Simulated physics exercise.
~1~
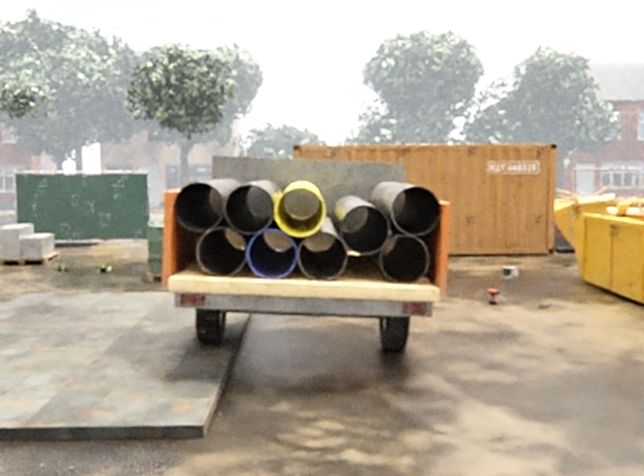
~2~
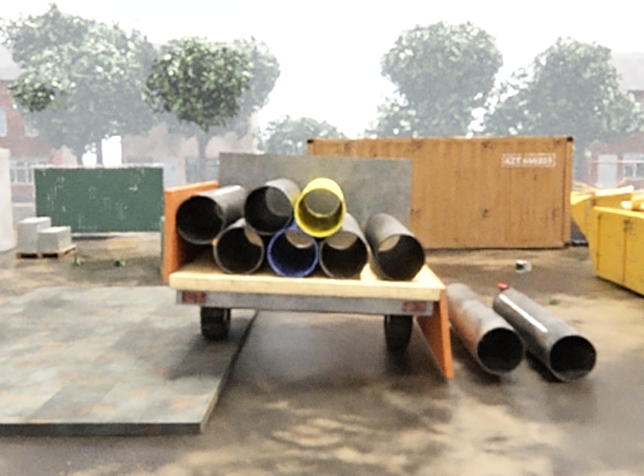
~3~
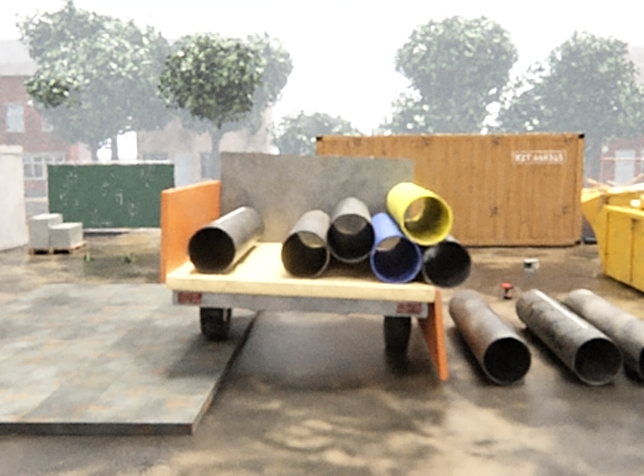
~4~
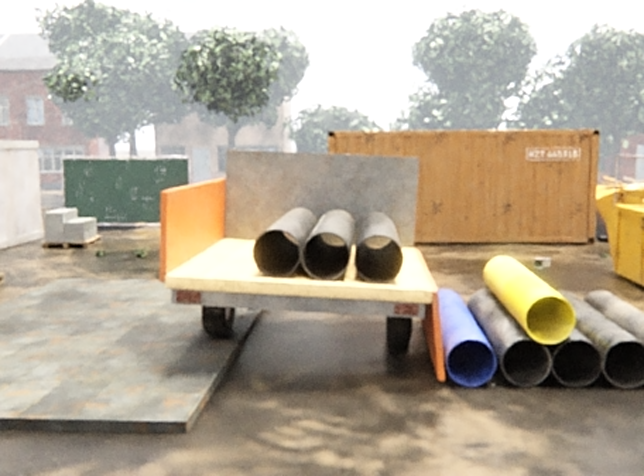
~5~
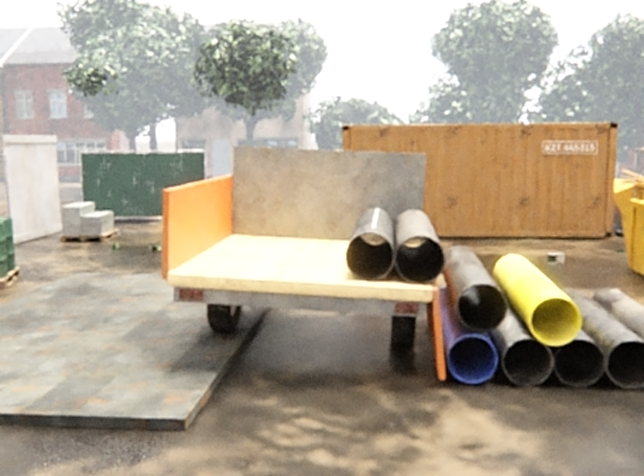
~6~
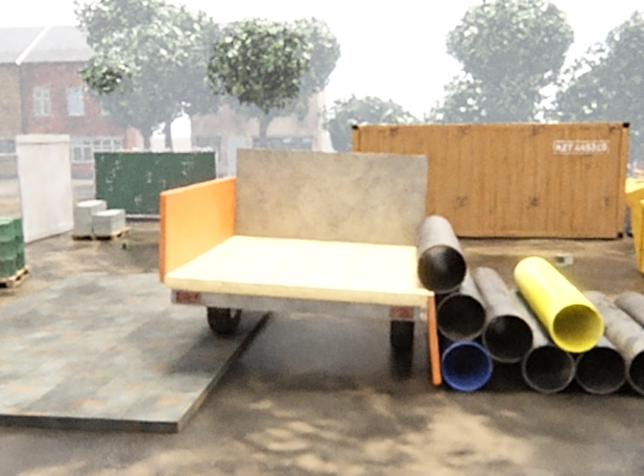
Hollow pipes, mostly black with one yellow and one blue, sit stacked end-on across a flat trailer in a yard, held between orange side boards. The right board drops and hangs down, and two black pipes come off onto the ground on that side. The stack loosens and spreads as the yellow and blue pipes roll right, then go over the edge, leaving three black ones on the deck. Those shift right and follow in turn. At the end the deck is bare, and the pipes lie heaped against its right side, blue at the bottom and yellow resting on others.
